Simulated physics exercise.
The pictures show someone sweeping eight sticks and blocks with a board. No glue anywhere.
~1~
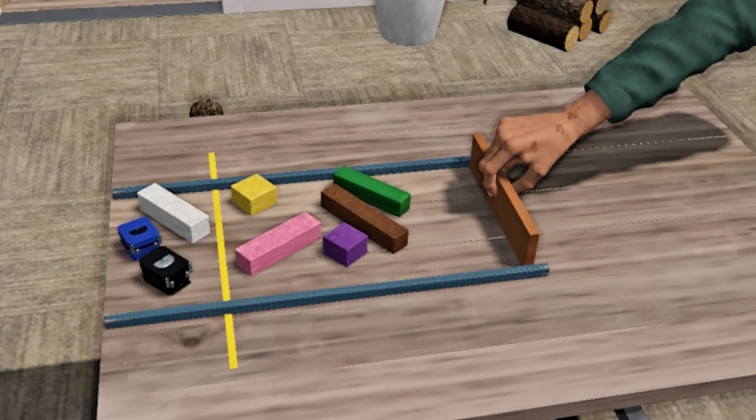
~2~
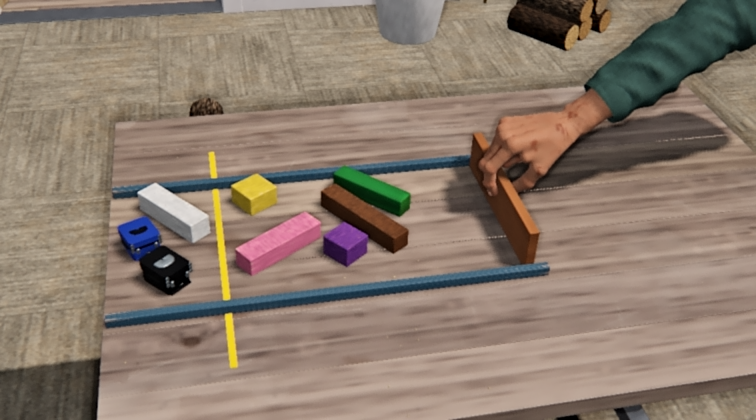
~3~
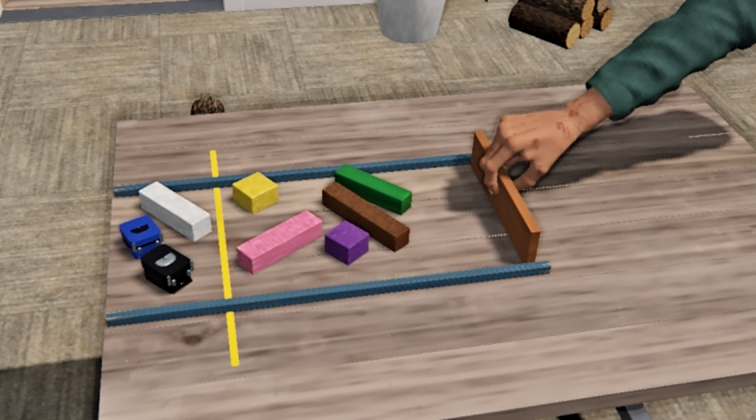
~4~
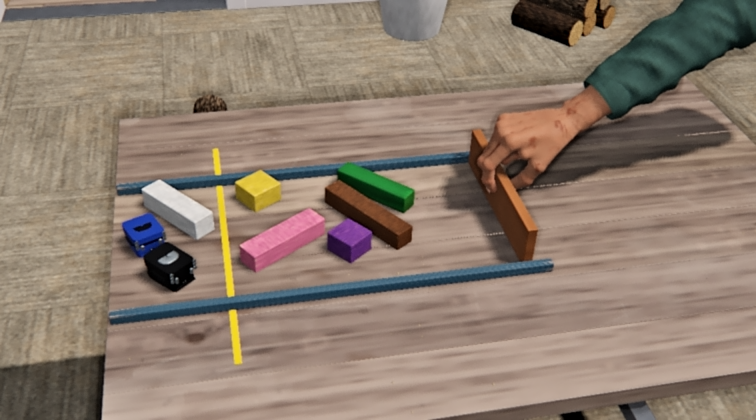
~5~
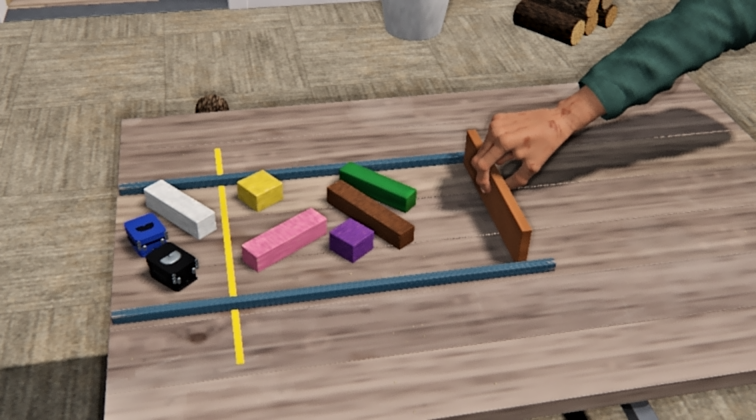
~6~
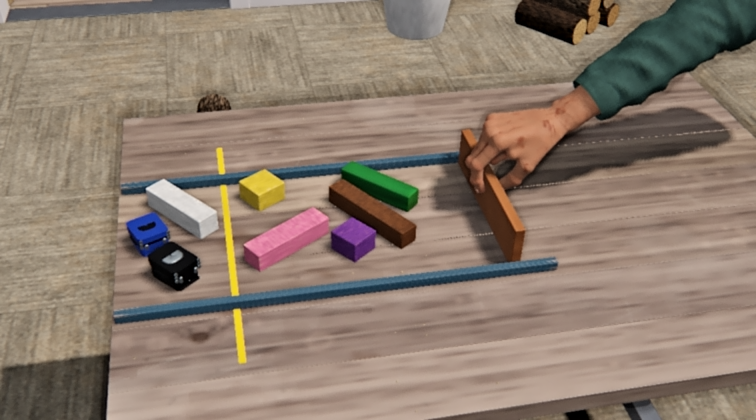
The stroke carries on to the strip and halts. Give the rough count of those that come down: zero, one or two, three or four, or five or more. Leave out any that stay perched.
In the end the number that fall off is zero.
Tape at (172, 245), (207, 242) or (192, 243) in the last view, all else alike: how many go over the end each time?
Try by try, 3, 0 and 2.
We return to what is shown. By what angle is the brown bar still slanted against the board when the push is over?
About 15°.
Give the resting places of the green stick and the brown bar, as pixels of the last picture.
Near (216, 203) and (198, 234).
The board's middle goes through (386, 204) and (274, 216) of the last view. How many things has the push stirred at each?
By then 3, and 6.
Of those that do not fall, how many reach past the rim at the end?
0 of them.
Early on, none off yet; blue case at rest near (149, 236); black case at rest near (174, 268); white bar at rest near (182, 209).
A while later, none off yet; blue case at rest near (149, 236); black case travelled about its own width near (144, 279); white bar at rest near (181, 209).
Finally, the number that fall off is zero.
